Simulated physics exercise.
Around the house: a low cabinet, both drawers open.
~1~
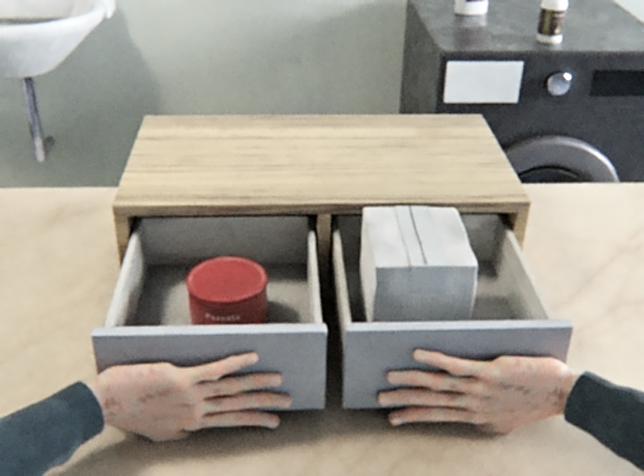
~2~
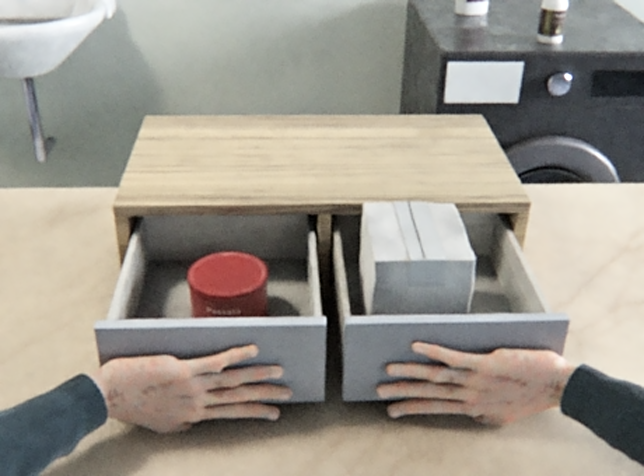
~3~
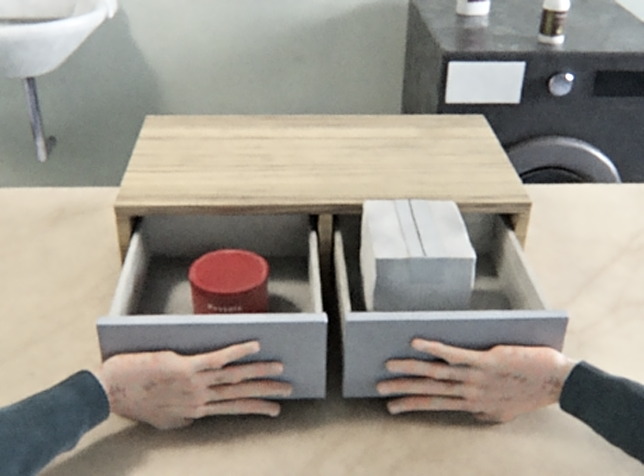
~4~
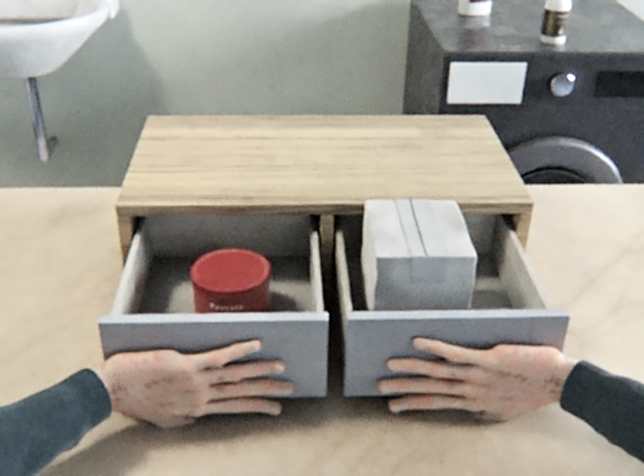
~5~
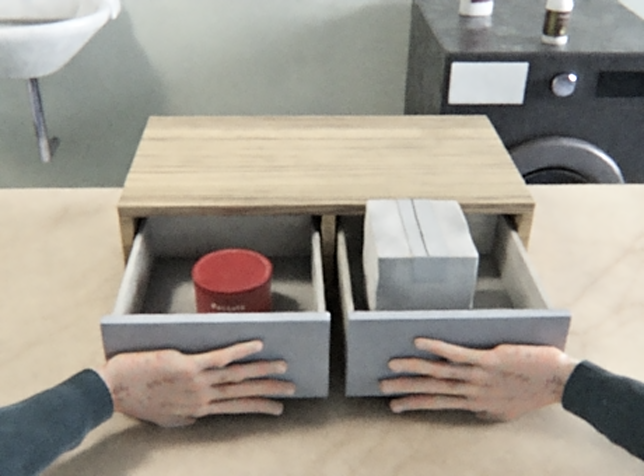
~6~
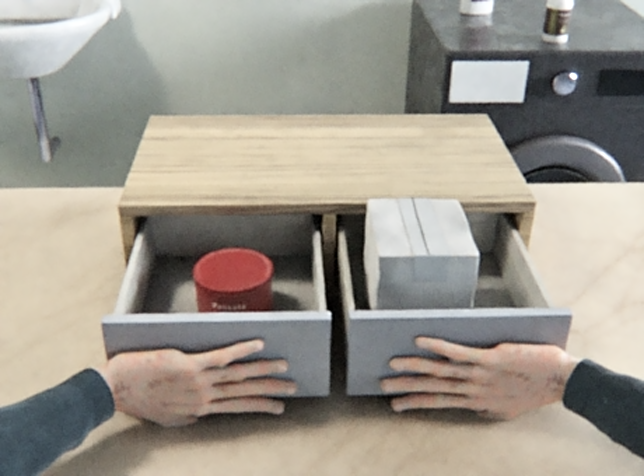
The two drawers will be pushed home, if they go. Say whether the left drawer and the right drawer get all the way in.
Outcome: The left drawer closes and the right drawer jams.
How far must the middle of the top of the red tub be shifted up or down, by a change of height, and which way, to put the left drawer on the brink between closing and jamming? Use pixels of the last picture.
Some 28 pixels, up.
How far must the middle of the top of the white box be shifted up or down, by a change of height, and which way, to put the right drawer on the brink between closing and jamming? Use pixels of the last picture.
About 24 pixels down.
Then, 0.32 s on from there, left drawer starting in; right drawer starting in.
Then, 0.52 s on from there, left drawer about half in; right drawer stopped, still ajar.
Then, 0.78 s on from there, left drawer nearly in; right drawer stopped, still ajar.
In the end, the left drawer shuts flush; the right drawer stays ajar.
